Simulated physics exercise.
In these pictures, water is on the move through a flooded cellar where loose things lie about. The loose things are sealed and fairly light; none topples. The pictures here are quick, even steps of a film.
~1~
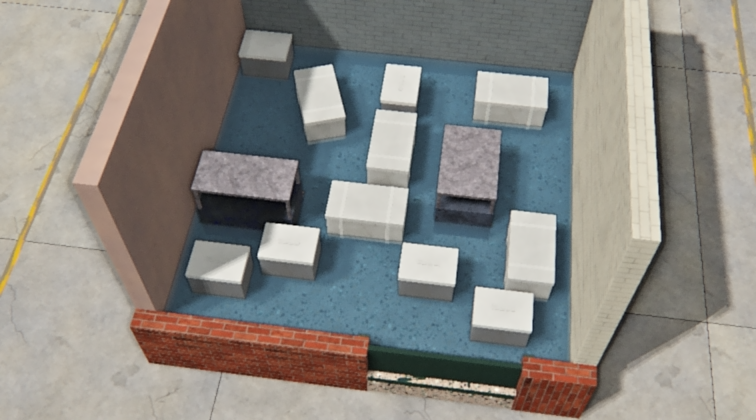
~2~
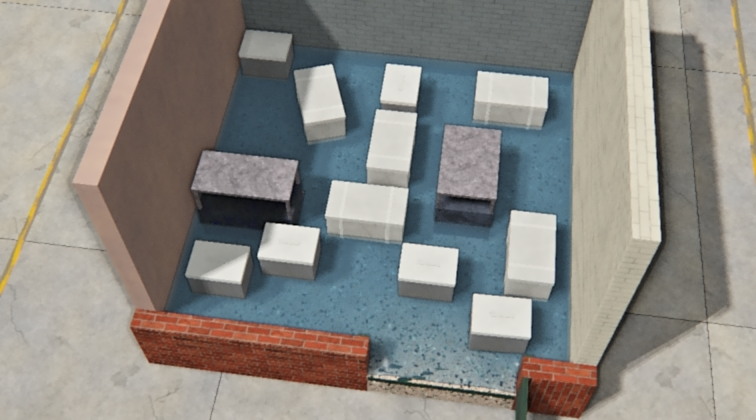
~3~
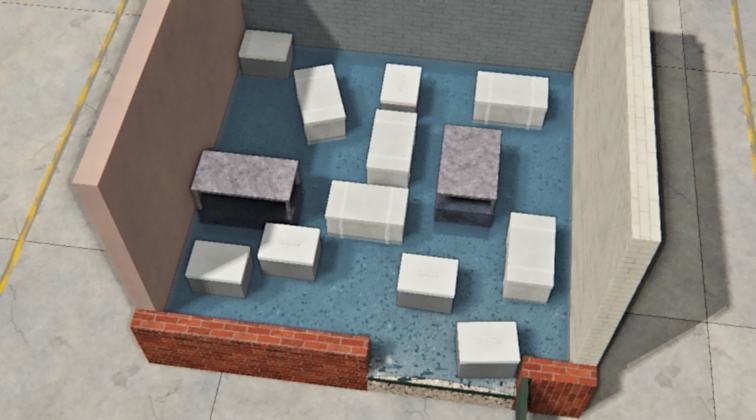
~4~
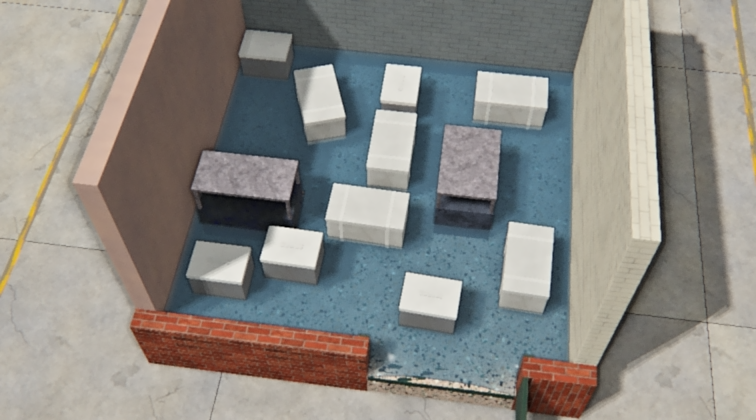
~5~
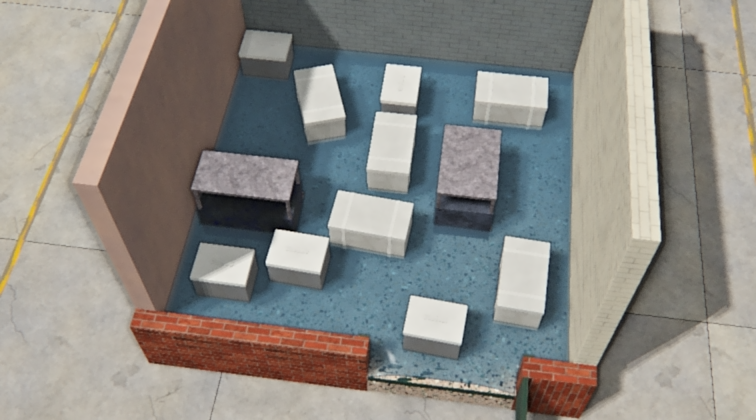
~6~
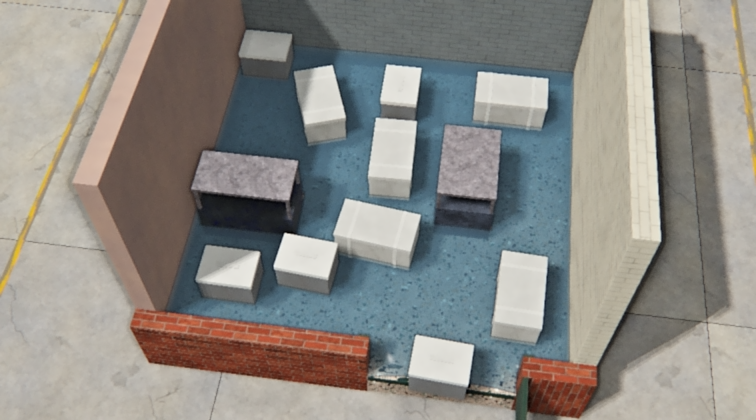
A flooded room held white boxes and two dark tables as the green gate in the front brick wall opened, then one box floated out through the gap and others drifted toward it.
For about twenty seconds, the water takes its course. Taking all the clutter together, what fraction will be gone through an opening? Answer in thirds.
Two thirds or more.
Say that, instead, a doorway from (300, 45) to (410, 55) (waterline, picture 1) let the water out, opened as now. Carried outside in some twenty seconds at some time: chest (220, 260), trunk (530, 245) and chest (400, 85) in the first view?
Okay, one after another: Never departs, then never departs, then departs.
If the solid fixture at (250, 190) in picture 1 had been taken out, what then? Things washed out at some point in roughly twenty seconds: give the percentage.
I'd say near 70 out of every hundred.
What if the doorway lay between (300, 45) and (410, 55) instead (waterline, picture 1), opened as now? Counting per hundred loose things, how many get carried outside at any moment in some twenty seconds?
I'd guess around 70 percent.
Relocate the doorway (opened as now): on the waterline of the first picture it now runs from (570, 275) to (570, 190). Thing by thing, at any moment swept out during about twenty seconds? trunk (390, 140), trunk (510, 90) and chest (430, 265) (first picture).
First trapped, second lost, third lost.
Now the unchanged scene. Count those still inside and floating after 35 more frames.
Count: 3.
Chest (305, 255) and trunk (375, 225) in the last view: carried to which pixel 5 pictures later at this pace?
The first should be near (348, 301), the second near (405, 292).
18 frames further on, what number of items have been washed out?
The number I arrive at is 6.
A moment on, 2 of 11 are out; 9 afloat.
Next, 6 of 11 are out; 5 afloat.
Later, 8 of 11 are out; 3 afloat.
In the end, 9 of 11 are out; 2 afloat.
